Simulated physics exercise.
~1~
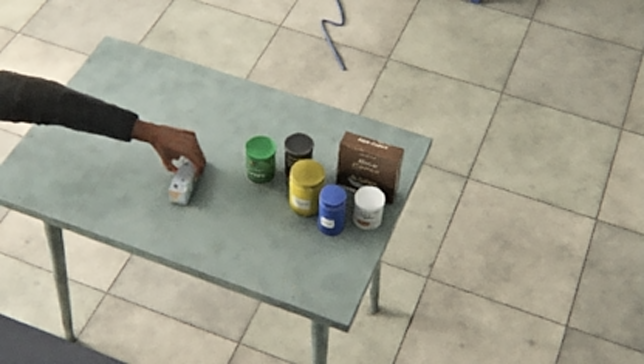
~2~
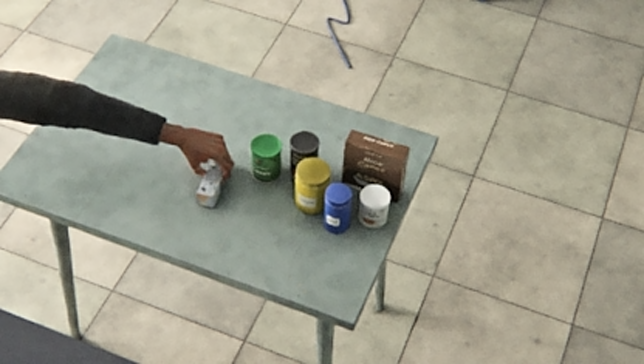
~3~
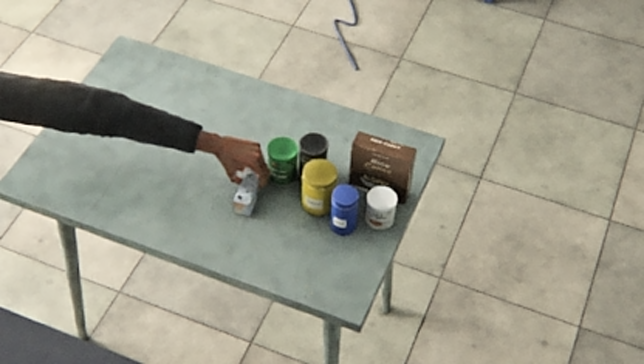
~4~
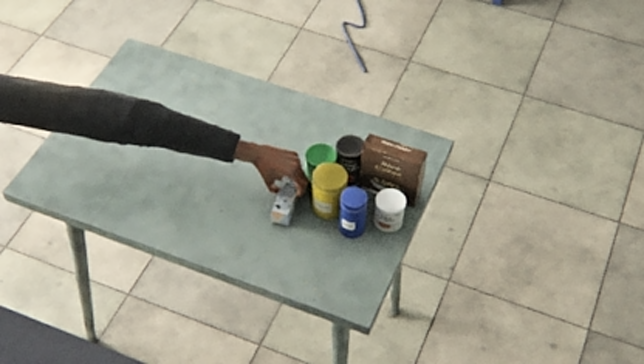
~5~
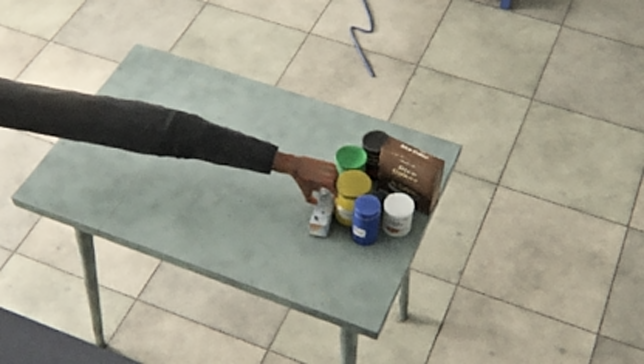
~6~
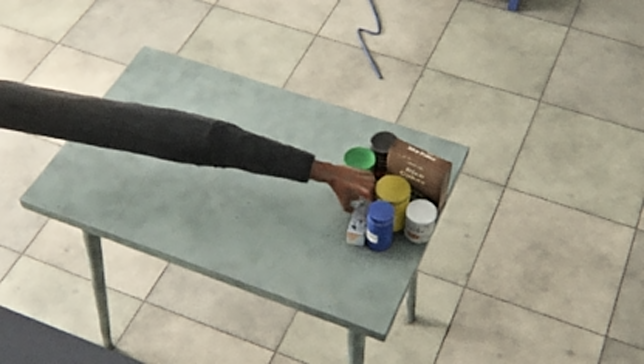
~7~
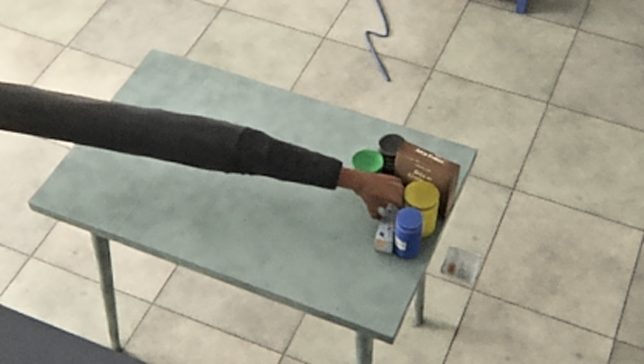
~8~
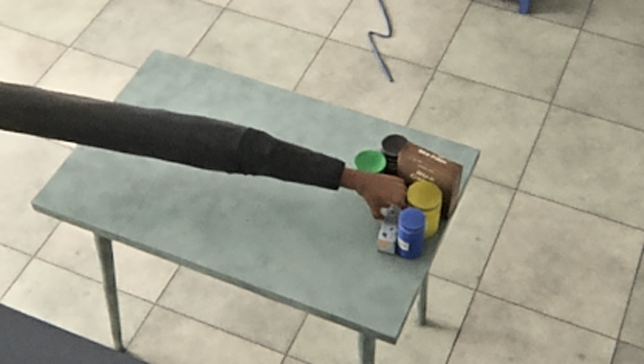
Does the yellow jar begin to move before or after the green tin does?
The yellow jar begins to move after the green tin, which is already shifting to the right while the yellow jar is still in its place.
